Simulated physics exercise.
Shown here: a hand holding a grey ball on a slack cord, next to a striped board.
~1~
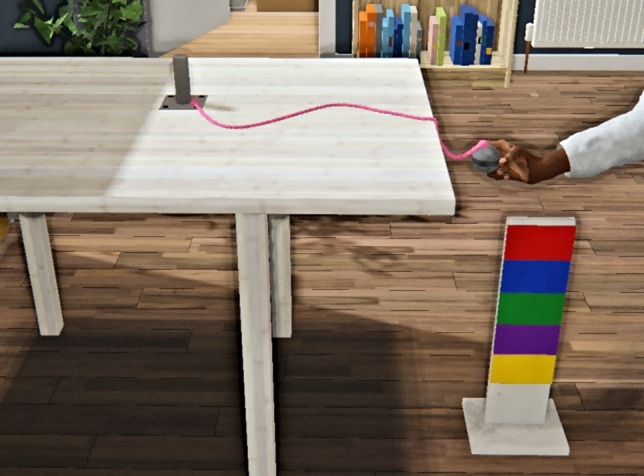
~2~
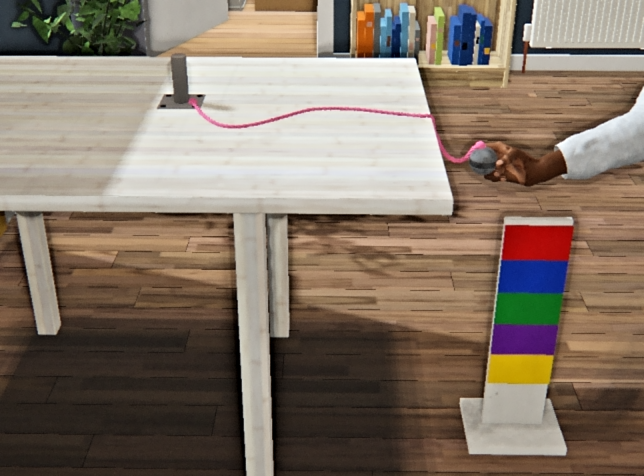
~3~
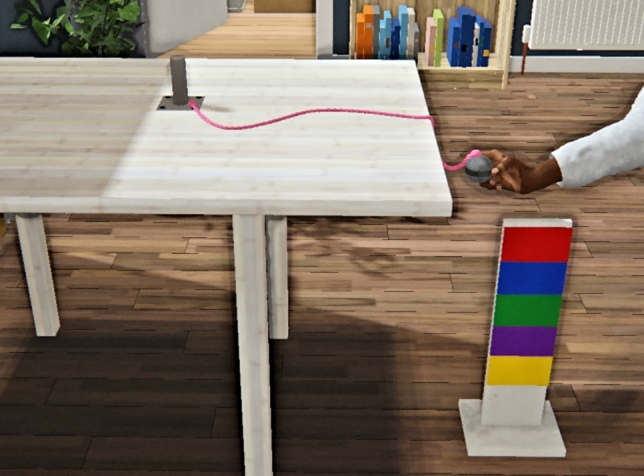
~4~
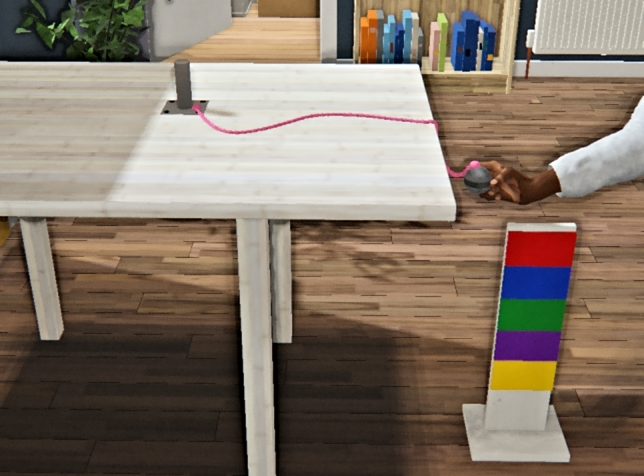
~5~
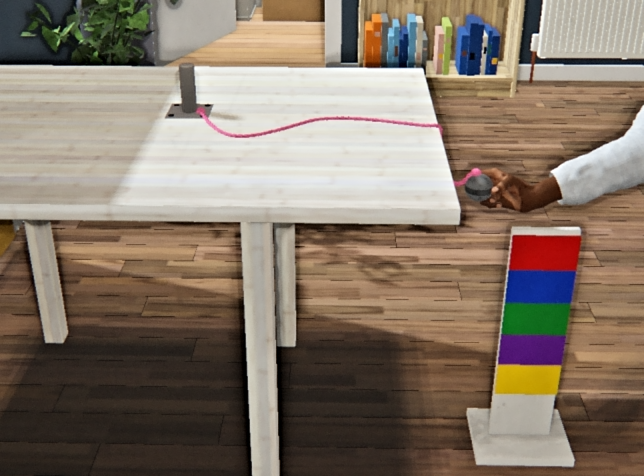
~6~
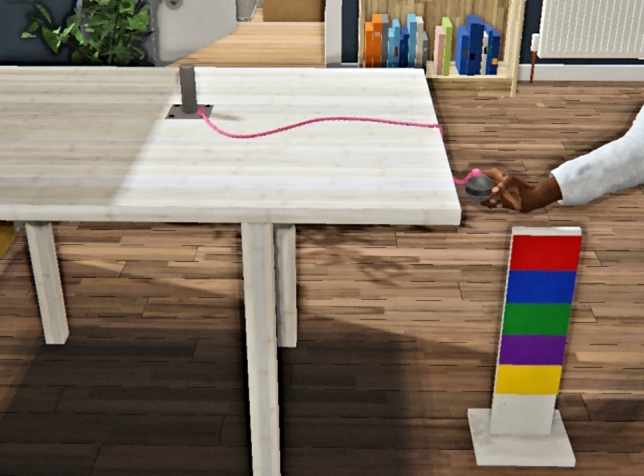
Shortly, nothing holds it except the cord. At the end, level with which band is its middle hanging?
Level with blue.
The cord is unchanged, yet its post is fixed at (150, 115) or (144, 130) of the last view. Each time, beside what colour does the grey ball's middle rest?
Taking the two spots in turn: Red, then red.
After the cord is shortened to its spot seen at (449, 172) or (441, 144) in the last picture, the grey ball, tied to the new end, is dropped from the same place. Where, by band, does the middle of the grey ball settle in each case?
Red; above them all.
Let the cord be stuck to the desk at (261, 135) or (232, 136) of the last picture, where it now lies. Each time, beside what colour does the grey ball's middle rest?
Note: Try 1 red; try 2 red.
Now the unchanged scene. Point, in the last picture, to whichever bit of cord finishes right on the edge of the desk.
It's the piece you see at (388, 122).
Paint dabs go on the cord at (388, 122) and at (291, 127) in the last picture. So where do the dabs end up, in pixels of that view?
At (441, 140), then (339, 124).
Soon after, ball near (412, 278); level with blue.
After that, ball near (445, 280); level with blue.
In the end, ball near (435, 280); level with blue. The blue one.
